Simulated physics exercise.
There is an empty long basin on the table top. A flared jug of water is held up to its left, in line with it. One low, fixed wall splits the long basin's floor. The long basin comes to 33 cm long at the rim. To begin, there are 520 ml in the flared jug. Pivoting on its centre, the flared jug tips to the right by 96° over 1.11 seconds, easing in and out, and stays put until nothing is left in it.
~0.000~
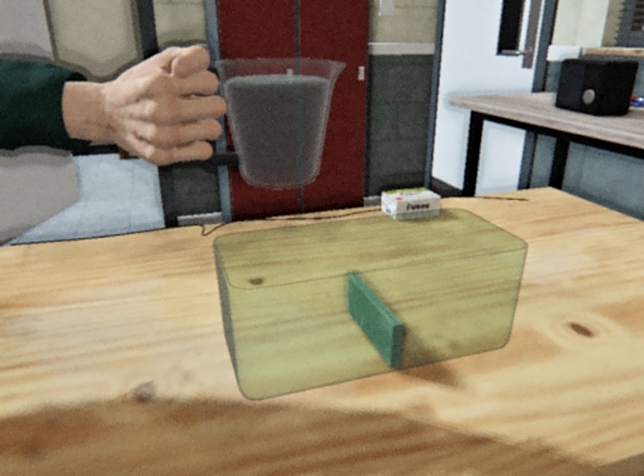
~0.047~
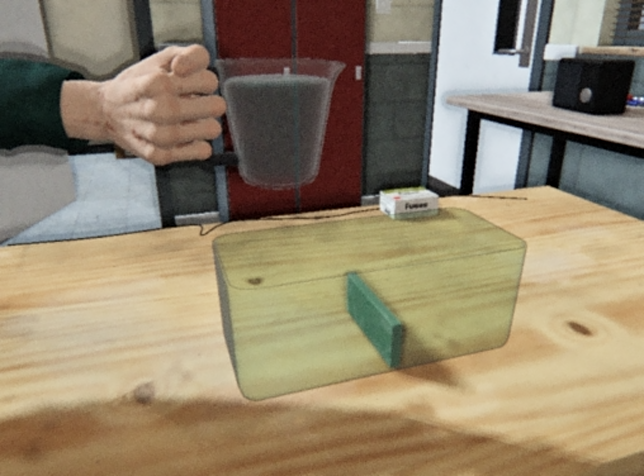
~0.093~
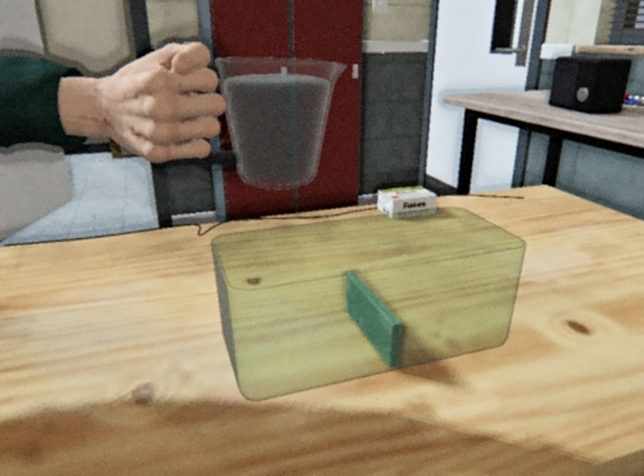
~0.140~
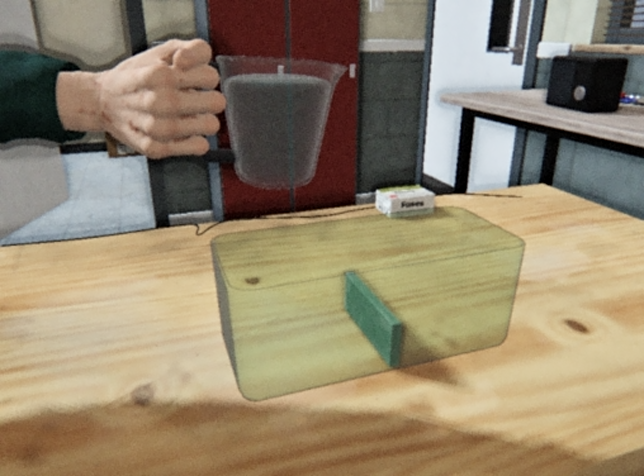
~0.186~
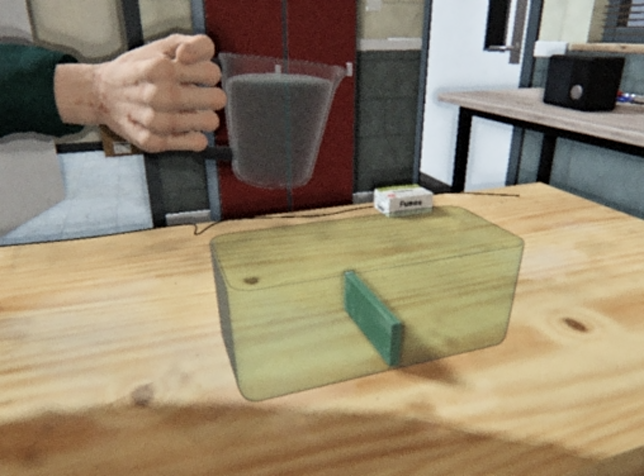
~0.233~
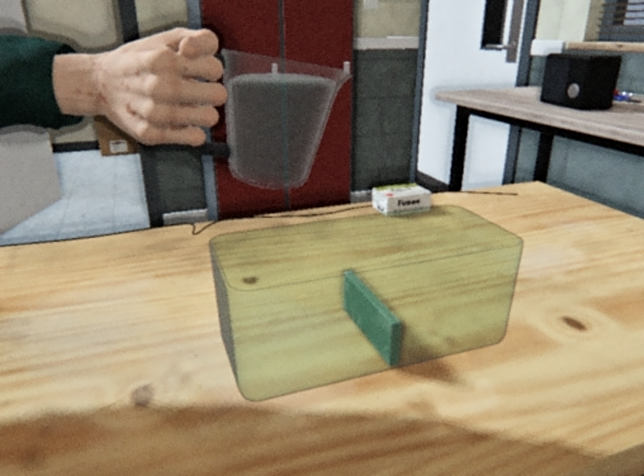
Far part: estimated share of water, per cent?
95 per cent.
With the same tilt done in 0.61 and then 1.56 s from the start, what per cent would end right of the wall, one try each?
Try 1: Approx. 95 %; try 2: Approx. 90 %.
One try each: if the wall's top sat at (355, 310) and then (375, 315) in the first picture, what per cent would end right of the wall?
Respectively 95 and 90 %.
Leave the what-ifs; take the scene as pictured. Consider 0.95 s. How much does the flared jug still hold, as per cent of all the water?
26 per cent or thereabouts.
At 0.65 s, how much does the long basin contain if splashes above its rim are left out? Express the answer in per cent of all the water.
Roughly 5 per cent.
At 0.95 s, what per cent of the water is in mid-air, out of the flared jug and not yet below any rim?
18 in a hundred, give or take.
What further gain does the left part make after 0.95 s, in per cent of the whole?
I'd say near 4 percent.
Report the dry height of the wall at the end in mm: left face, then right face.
Left 54 mm, right 30 mm.
After 0.65 s the tilt is 60° and 78 per cent is still to pour, 0 is left of the wall and 5 right of it.
After 0.95 s the tilt is 91° and 26 per cent is still to pour, 0 is left of the wall and 54 right of it.
After 1.27 s the tilt is 96° and 2 per cent is still to pour, 3 is left of the wall and 92 right of it.
After 1.61 s the tilt is 96° and 0 per cent is still to pour, 4 is left of the wall and 95 right of it.
In the end 4 per cent lies left of the wall, 95 right of it and 1 outside.
